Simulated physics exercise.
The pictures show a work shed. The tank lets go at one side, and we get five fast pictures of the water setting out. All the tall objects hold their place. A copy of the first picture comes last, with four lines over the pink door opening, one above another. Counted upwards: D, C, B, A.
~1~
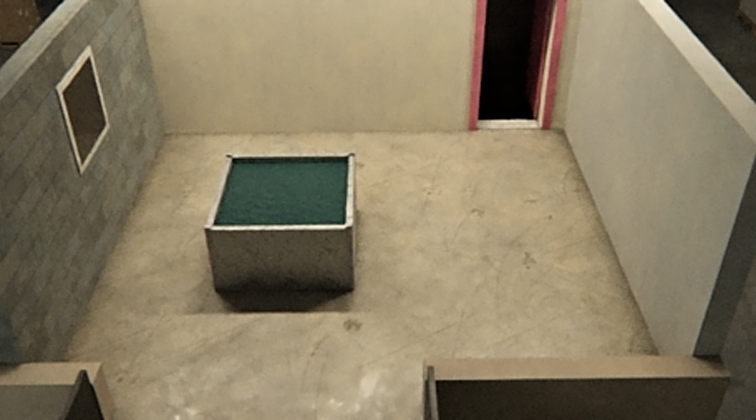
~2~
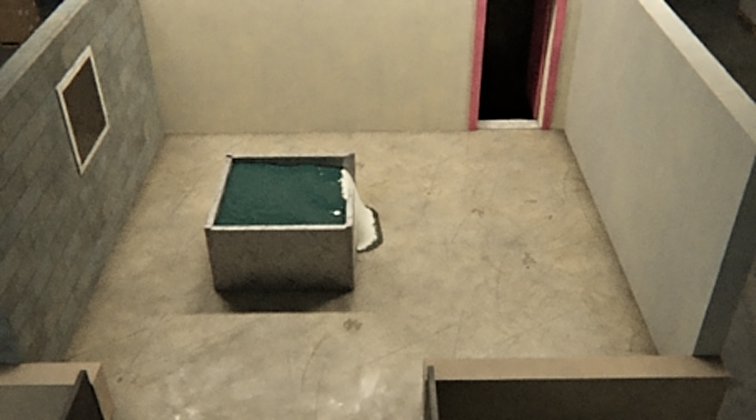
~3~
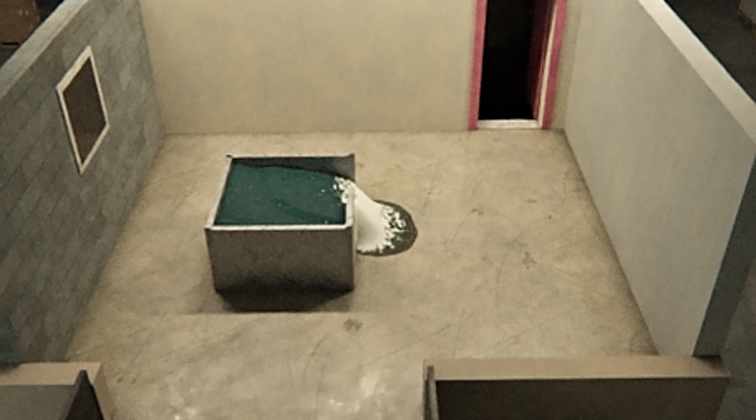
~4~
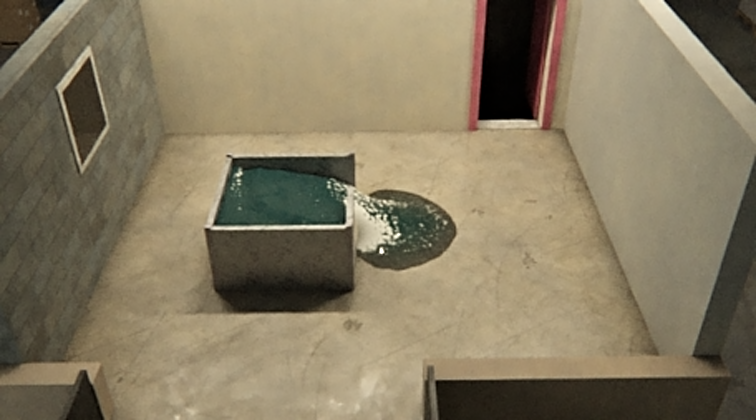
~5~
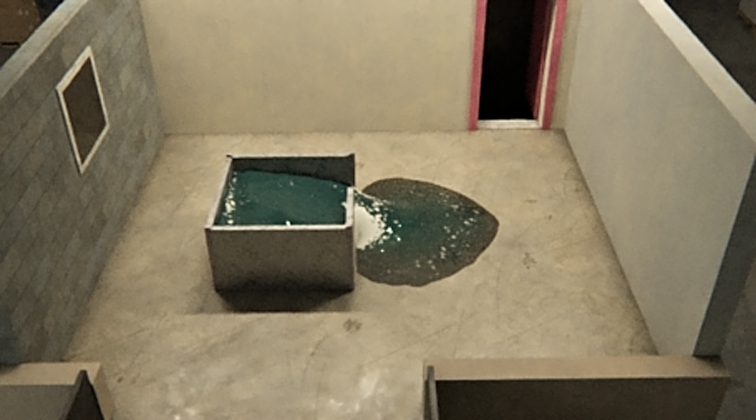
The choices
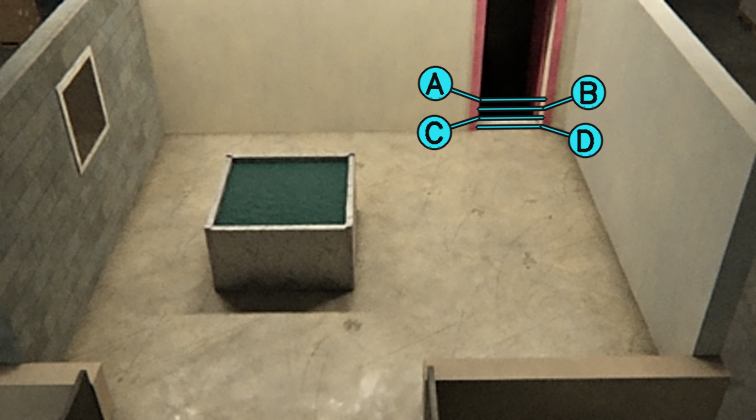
Green water pours from the right side of a square tank and spreads across the floor.
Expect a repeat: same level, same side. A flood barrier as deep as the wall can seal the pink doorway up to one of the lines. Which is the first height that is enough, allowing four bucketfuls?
Use line C.
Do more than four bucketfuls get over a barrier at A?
No.
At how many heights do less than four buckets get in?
Three of them.
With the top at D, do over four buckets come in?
Yes, it does.
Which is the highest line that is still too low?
The answer is D.
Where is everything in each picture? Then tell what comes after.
Water in the tank at rest, its middle at (286, 195); foot of the pink doorway at (509, 129); open gate at (262, 356), in the first frame.
In the second frame, 1 % of the ground under water, visible out to (371, 237).
In the third frame, 2 % of the ground under water, visible out to (408, 236).
In the fourth frame, 5 % of the ground under water, visible out to (448, 223).
In the fifth frame, 9 % of the ground under water, visible out to (489, 220).
In cyan, A at (512, 99); B at (511, 108); C at (510, 117); D at (509, 126); from the bottom up D, C, B, A.
With A, nothing gets over.
With B, nothing gets over.
With C, a splash gets over, under a bucket.
With D, some 15 bucketfuls get in.
